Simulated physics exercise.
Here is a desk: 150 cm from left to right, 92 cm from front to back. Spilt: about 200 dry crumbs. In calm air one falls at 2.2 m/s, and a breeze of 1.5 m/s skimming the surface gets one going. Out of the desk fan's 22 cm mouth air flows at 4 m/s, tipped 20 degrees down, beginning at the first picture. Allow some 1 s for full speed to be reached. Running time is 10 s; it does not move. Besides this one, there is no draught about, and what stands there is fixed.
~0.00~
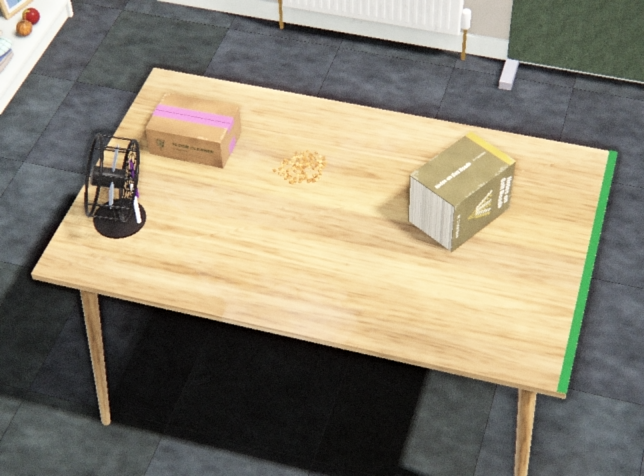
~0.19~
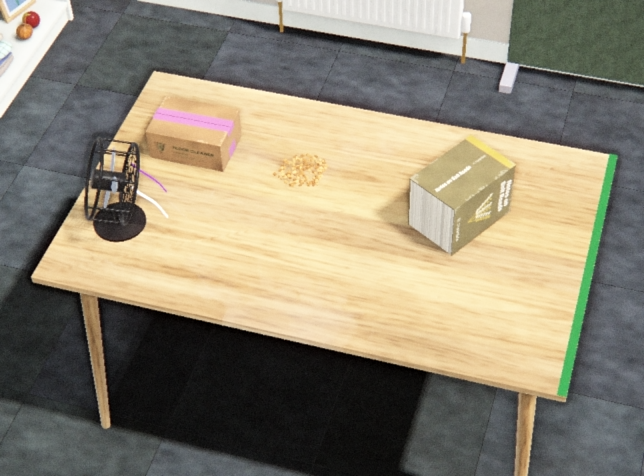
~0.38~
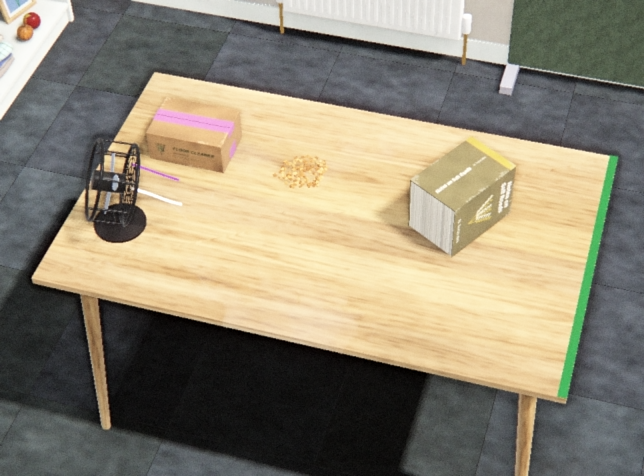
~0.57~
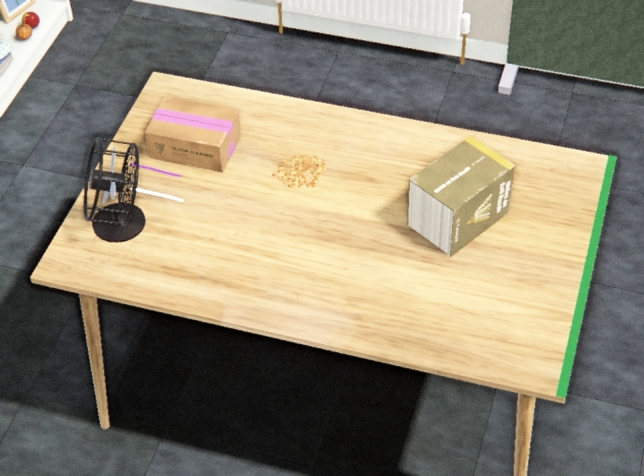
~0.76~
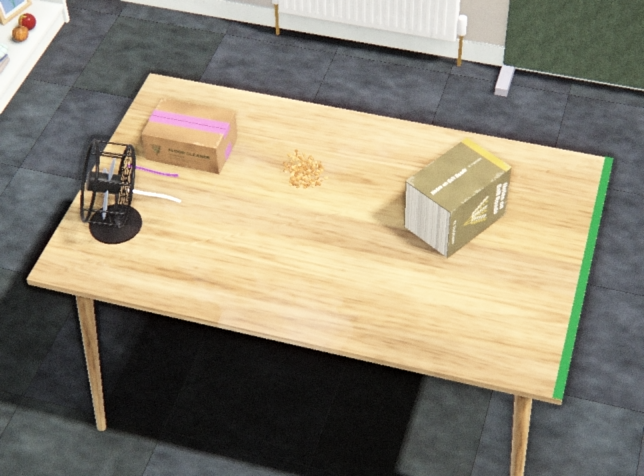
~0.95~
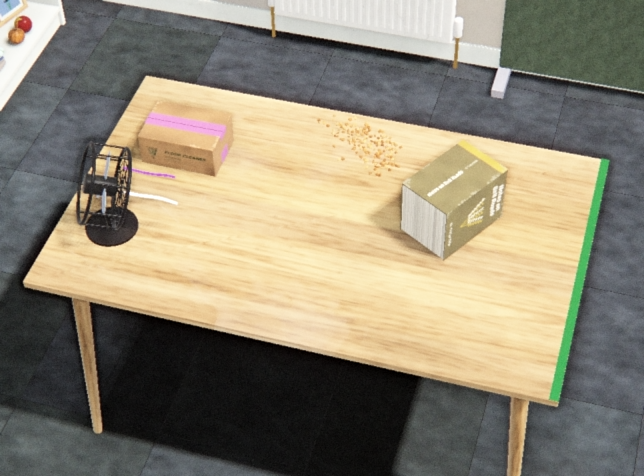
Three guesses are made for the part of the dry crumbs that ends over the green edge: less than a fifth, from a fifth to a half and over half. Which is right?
Under twenty percent.
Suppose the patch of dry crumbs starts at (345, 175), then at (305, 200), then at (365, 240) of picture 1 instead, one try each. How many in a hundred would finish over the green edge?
First try 0 %, second 5 %, third 100 %.
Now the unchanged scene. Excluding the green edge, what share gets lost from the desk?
That lands at some 100 %.
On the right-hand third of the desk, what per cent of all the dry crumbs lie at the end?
0 %.
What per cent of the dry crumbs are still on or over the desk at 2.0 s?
Estimate: Around 4 percent.
After 2.0 s, 1 % are on the move or not yet settled, 0 % are over the green edge.
After 3.2 s, 1 % are on the move or not yet settled, 0 % are over the green edge.
After 5.5 s, 1 % are on the move or not yet settled, 0 % are over the green edge.
After 10.0 s, at the end, 0 % are over the green edge.
